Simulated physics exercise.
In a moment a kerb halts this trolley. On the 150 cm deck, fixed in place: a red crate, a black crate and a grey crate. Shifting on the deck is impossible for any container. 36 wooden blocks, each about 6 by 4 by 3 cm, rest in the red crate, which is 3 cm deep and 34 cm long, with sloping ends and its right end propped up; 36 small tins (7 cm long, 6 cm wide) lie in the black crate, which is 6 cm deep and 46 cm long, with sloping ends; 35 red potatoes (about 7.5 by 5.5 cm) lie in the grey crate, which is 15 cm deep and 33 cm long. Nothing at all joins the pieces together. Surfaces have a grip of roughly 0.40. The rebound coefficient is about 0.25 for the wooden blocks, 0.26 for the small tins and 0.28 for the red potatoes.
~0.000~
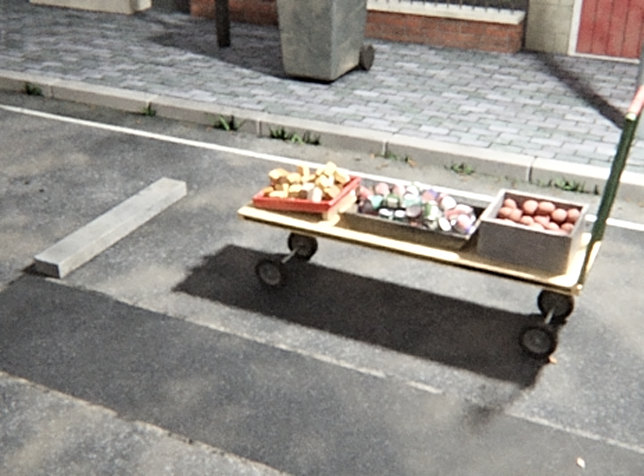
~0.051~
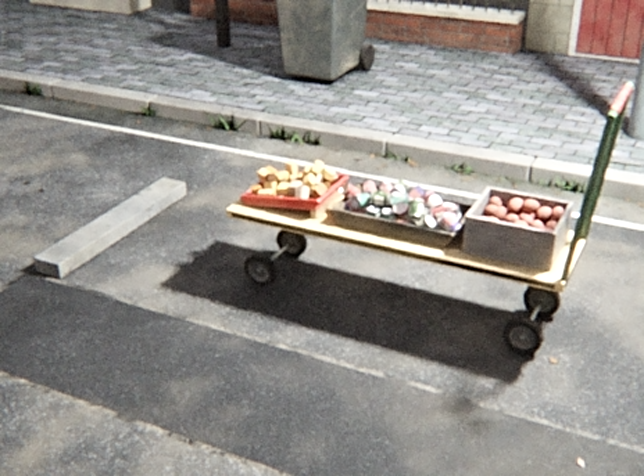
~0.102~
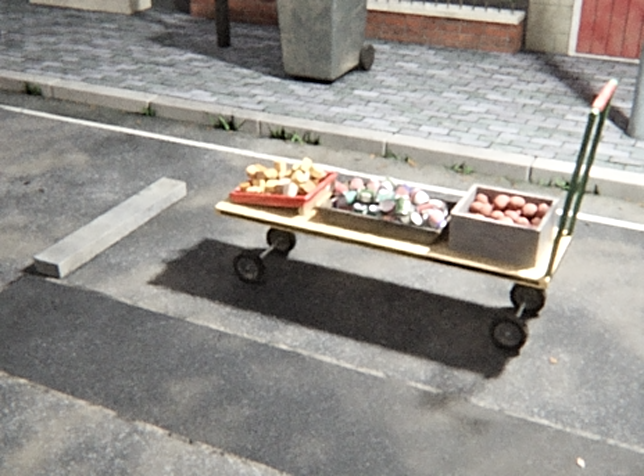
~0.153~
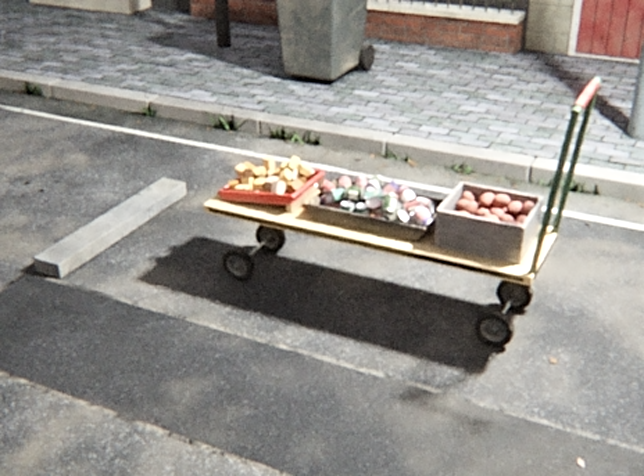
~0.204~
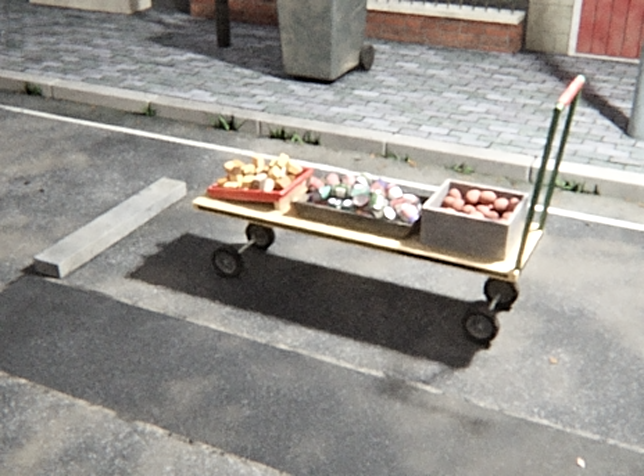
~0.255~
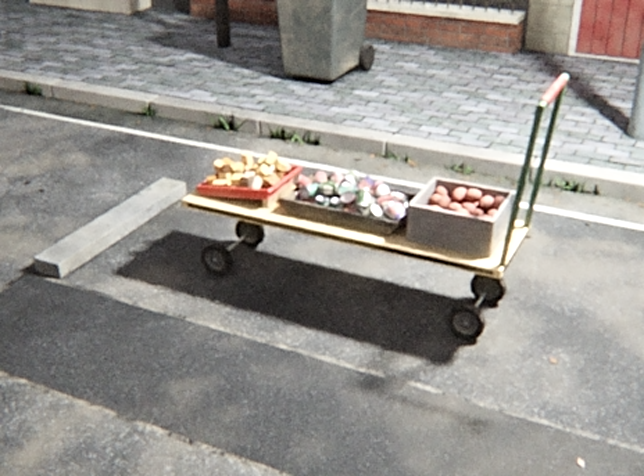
On a grey asphalt road beside a paved sidewalk, a flat trolley with a green handle rolls steadily left toward a pale kerb block, carrying yellowish blocks in a red crate, small tins in a dark crate and reddish potatoes in a grey crate.
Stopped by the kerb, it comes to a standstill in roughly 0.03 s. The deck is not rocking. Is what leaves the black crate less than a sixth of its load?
Yes: A sixth is not reached.
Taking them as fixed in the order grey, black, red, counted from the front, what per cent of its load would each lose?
With that order the red crate sheds 20 per cent of its load, the black crate 10 per cent, and the grey crate 0 per cent.
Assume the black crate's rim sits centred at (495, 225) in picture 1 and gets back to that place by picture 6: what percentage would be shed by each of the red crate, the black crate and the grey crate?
That would give red crate 60 %, black crate 30 % and grey crate 10 %.
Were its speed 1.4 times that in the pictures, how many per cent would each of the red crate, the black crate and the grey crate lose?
In that case the red crate sheds 40 per cent, the black crate 20 per cent and the grey crate 0 per cent.
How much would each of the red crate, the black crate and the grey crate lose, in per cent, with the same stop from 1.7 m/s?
In that case the red crate sheds 30 per cent of its load, the black crate 20 per cent, and the grey crate 0 per cent.
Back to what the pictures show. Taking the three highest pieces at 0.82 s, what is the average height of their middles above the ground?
Their middles sit some 56 cm up.
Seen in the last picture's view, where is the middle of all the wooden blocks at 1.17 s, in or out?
Near (143, 156) in pixels.
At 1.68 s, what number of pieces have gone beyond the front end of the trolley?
Approx. 5 pieces ahead of the front edge.
After 0.72 s, the wheels strike.
After 0.82 s, 2 of 36 out of the red crate, 0 of 36 out of the black crate and 0 of 35 out of the grey crate.
After 0.94 s, 4 of 36 out of the red crate, 2 of 36 out of the black crate and 0 of 35 out of the grey crate.
After 1.17 s, 5 of 36 out of the red crate, 2 of 36 out of the black crate and 0 of 35 out of the grey crate.
Final count (at 1.68 s), 5 of 36 out of the red crate, 2 of 36 out of the black crate and 0 of 35 out of the grey crate. Asked share, 2 of 36, 6 per cent.
